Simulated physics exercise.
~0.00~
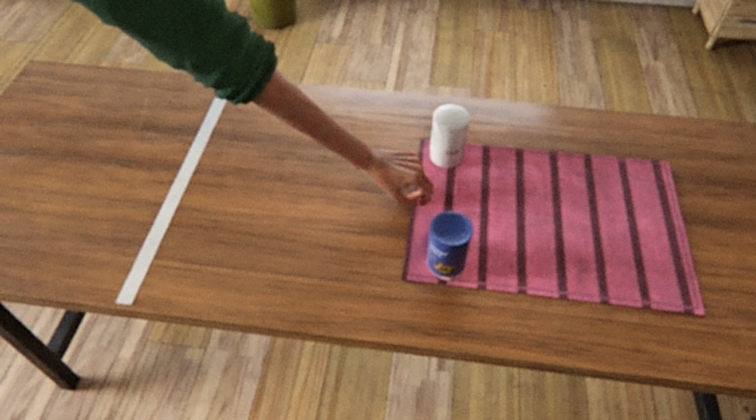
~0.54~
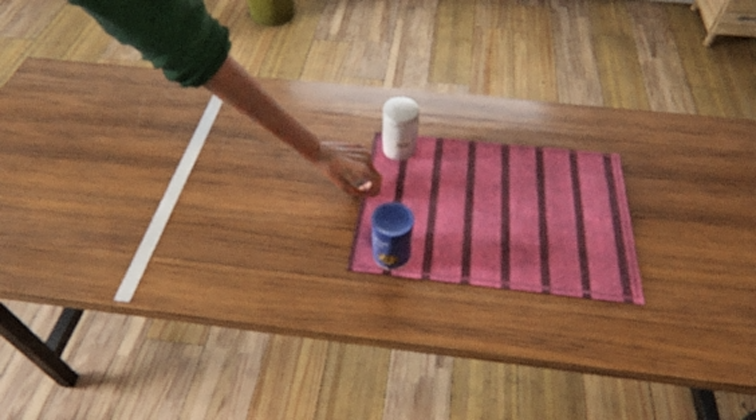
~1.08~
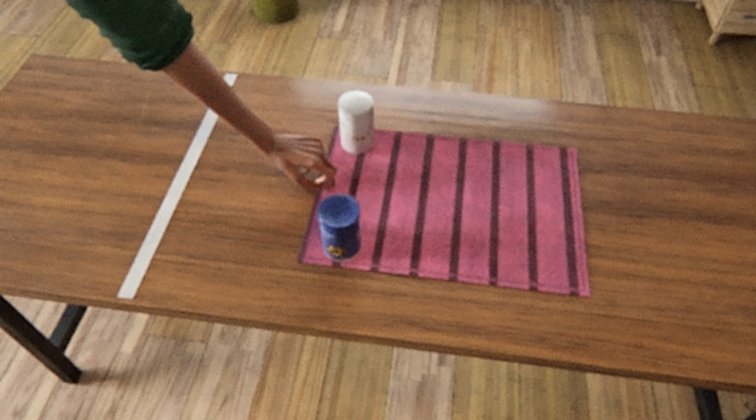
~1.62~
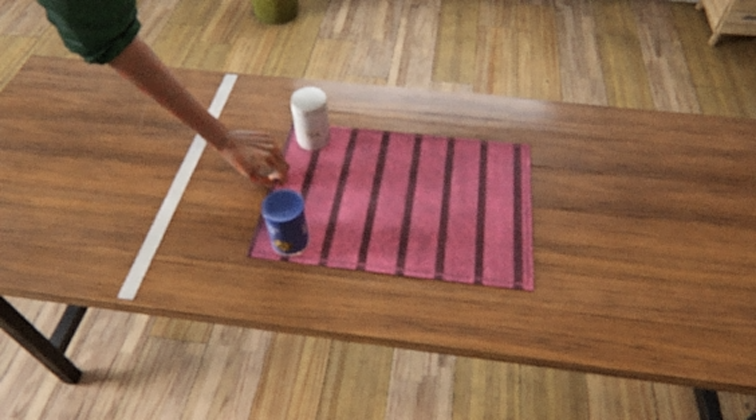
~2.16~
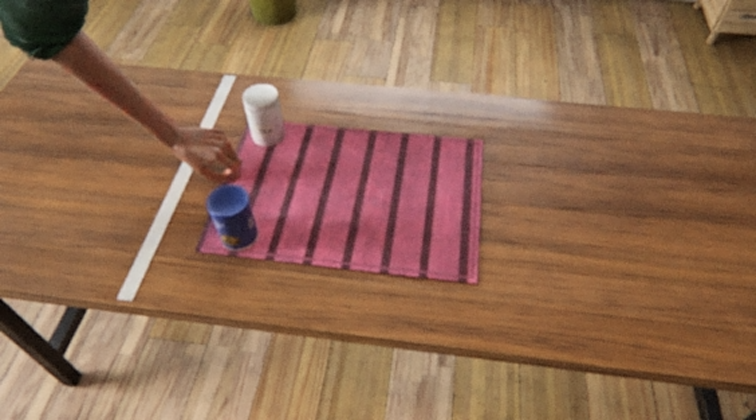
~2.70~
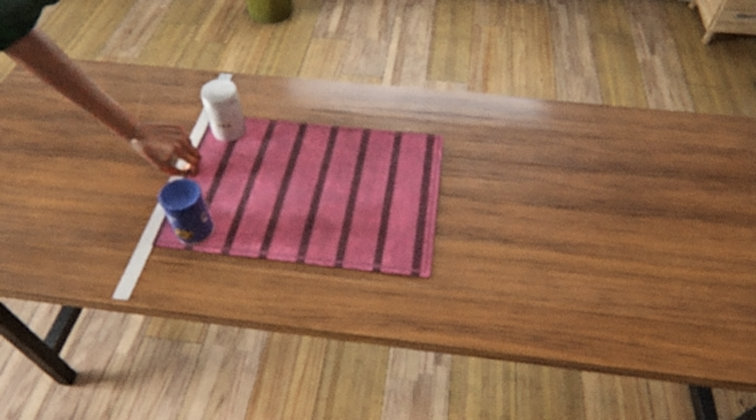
The clip shows a hand pulling a striped pink cloth leftward across a wooden table, carrying a blue tin and a white jar towards a strip of white tape. The cloth's edge reaches the tape, with both containers still upright on it.
